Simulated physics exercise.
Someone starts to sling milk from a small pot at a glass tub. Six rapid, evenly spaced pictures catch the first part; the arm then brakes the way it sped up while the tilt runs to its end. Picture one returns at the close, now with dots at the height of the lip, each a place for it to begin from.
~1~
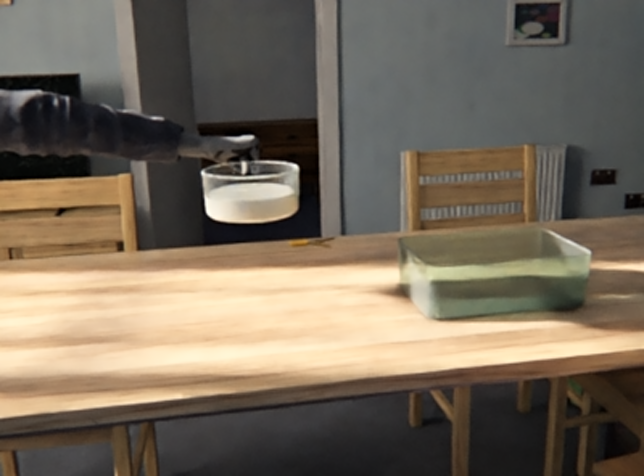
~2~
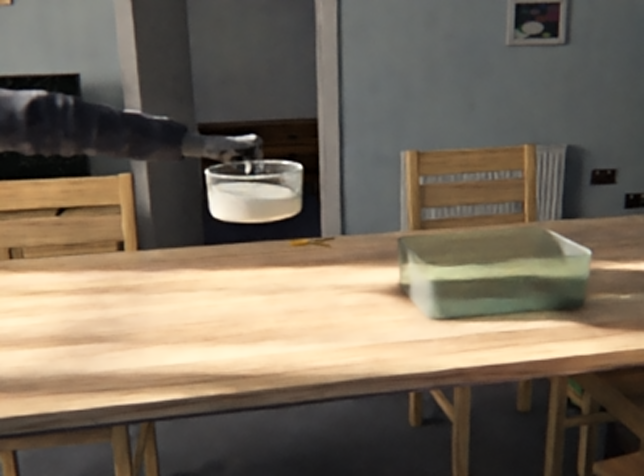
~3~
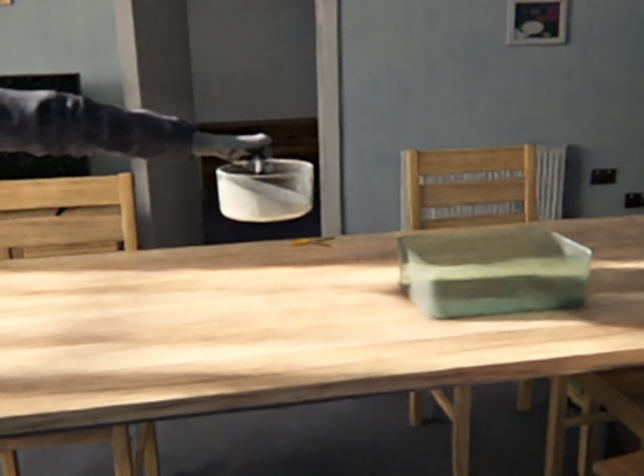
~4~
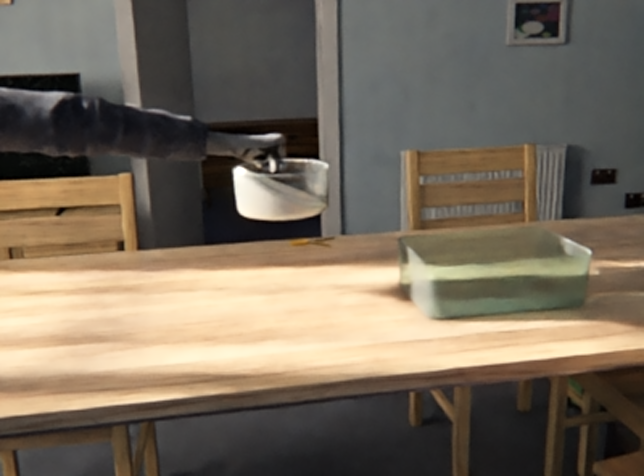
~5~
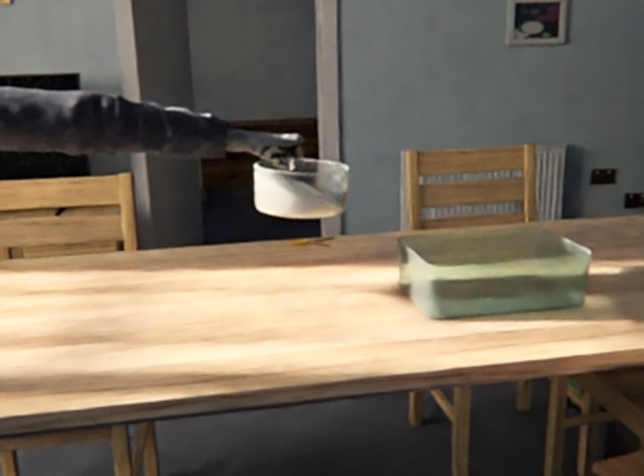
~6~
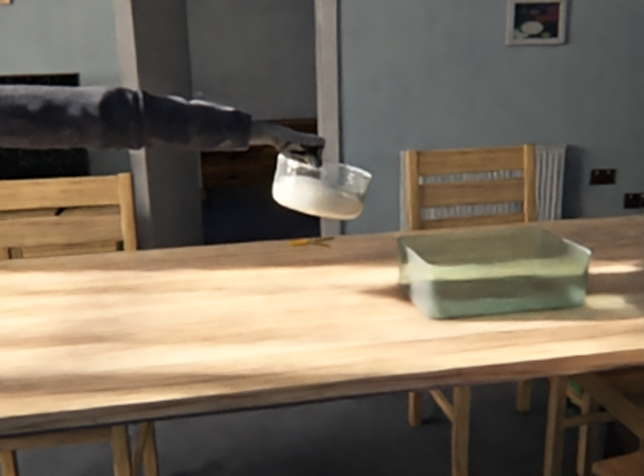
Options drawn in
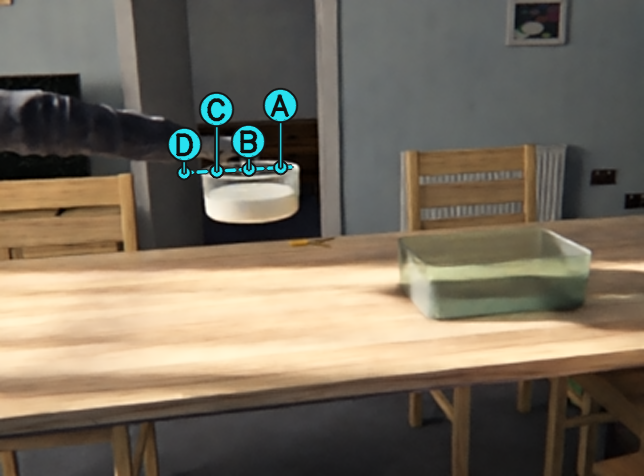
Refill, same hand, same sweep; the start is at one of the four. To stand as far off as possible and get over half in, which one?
Choose A.
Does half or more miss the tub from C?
Yes, it does.
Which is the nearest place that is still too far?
Here it is place B.
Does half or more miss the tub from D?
Yes.
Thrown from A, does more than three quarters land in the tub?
No.
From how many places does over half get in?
One of the four.
In cyan, A at (280, 167); B at (248, 169); C at (216, 171); D at (184, 172).
With A, about 62 % lands in the tub, 30 % falls short and 7 % goes beside or beyond.
With B, about 36 % lands in the tub, 60 % falls short and 3 % goes beside or beyond.
With C, about 10 % lands in the tub, 88 % falls short.
With D, about 0 % lands in the tub, 100 % falls short.
